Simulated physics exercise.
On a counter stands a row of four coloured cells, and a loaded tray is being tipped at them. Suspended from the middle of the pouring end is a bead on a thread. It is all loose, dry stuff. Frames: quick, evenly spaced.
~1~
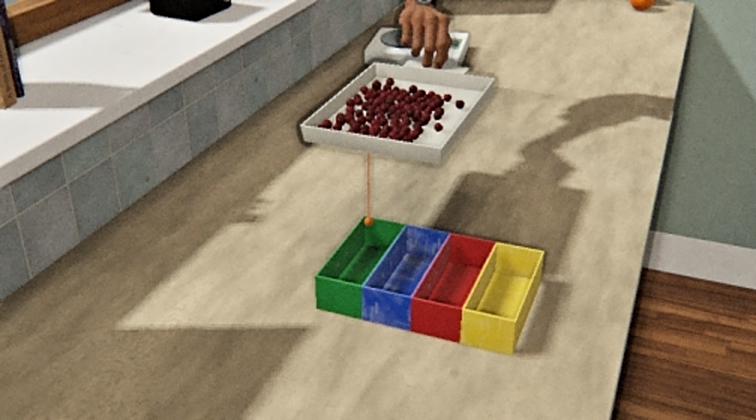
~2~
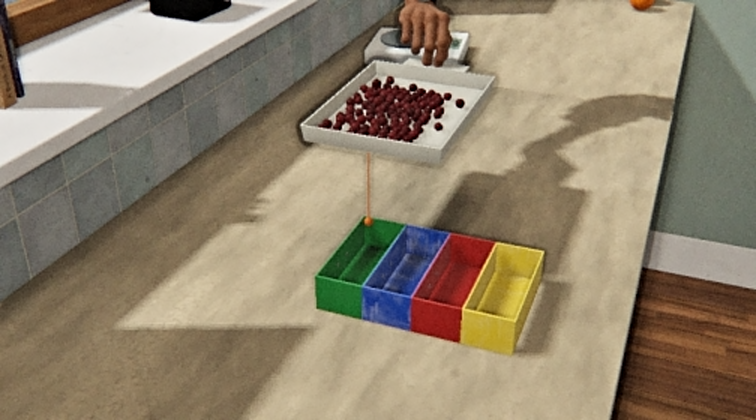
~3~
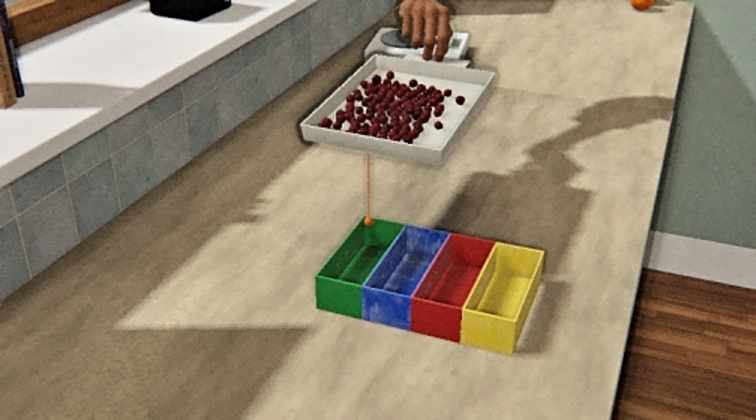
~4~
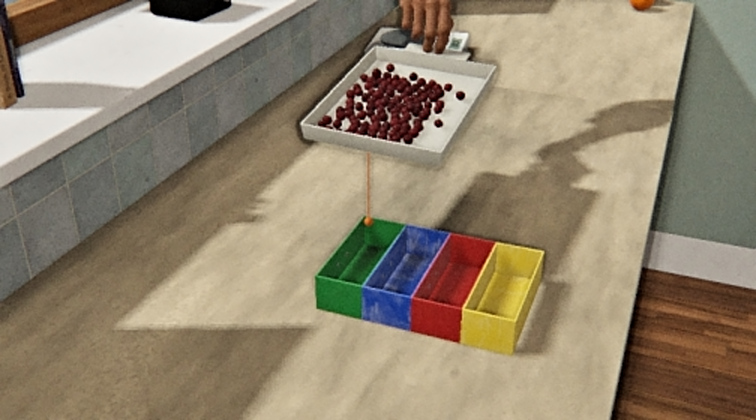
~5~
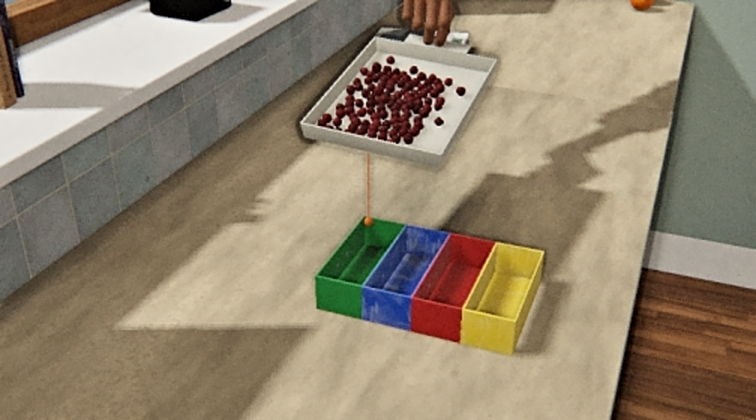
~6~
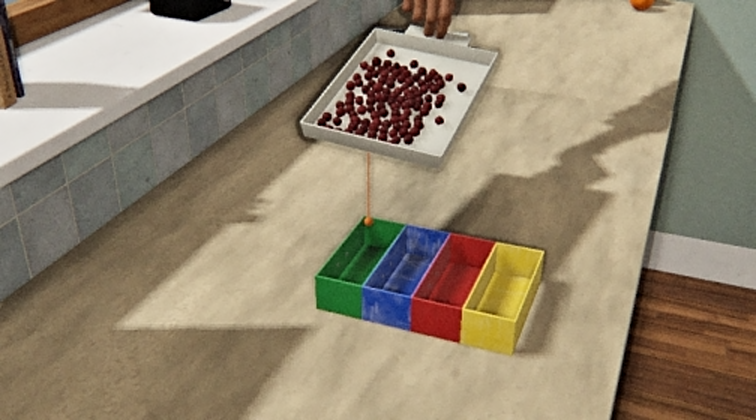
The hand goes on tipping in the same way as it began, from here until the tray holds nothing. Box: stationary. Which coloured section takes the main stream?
The blue section takes it.
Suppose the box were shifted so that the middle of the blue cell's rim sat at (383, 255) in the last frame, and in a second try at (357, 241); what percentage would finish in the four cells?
About 100 in a hundred, then about 90 in a hundred.
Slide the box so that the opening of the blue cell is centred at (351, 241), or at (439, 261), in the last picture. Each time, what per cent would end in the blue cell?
Roughly 10 % and 50 %.
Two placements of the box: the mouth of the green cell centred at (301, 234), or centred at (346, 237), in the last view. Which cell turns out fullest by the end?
First try: The cell in yellow; second try: The cell in red.
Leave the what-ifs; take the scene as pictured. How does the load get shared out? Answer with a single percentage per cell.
Green cell near 10; blue cell near 60; red cell near 20; yellow cell near 0.
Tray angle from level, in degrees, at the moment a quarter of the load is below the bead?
About 100°.
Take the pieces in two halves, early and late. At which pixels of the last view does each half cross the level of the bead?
The first part at (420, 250); the rest at (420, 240).
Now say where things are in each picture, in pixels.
The first picture shows corners of the pouring end at (304, 125) and (439, 147), level; middle of the load at (391, 115), dried cherries; bead on its thread at (369, 221); green cell at (339, 294); blue cell at (387, 305); red cell at (436, 317); yellow cell at (488, 329).
The second picture shows corners of the pouring end at (304, 125) and (439, 147), level; middle of the load at (391, 115).
The third picture shows corners of the pouring end at (304, 124) and (439, 149), tipped barely, lowest at the right corner; middle of the load at (391, 112).
The fourth picture shows corners of the pouring end at (304, 123) and (439, 151), tipped a little, lowest at the right corner; middle of the load at (391, 109).
The fifth picture shows corners of the pouring end at (304, 122) and (439, 152), tipped a little, lowest at the right corner; middle of the load at (391, 105).
The sixth picture shows corners of the pouring end at (304, 122) and (439, 154), tipped a little, lowest at the right corner; middle of the load at (392, 103); green cell at (339, 294); blue cell at (387, 305); red cell at (436, 317); yellow cell at (488, 329).
Soon, tray tipped steeply; all on the tray.
A while on, tray tipped right over; all on the tray.
Towards the end, tray tipped past a quarter turn; about two thirds in the blue cell; about a quarter in the red cell; a small part in the green cell; a small part falling or outside the box.
Finally, tray tipped past a quarter turn; about two thirds in the blue cell; about a quarter in the red cell; a small part in the green cell; none in the yellow cell; a small part outside the box.
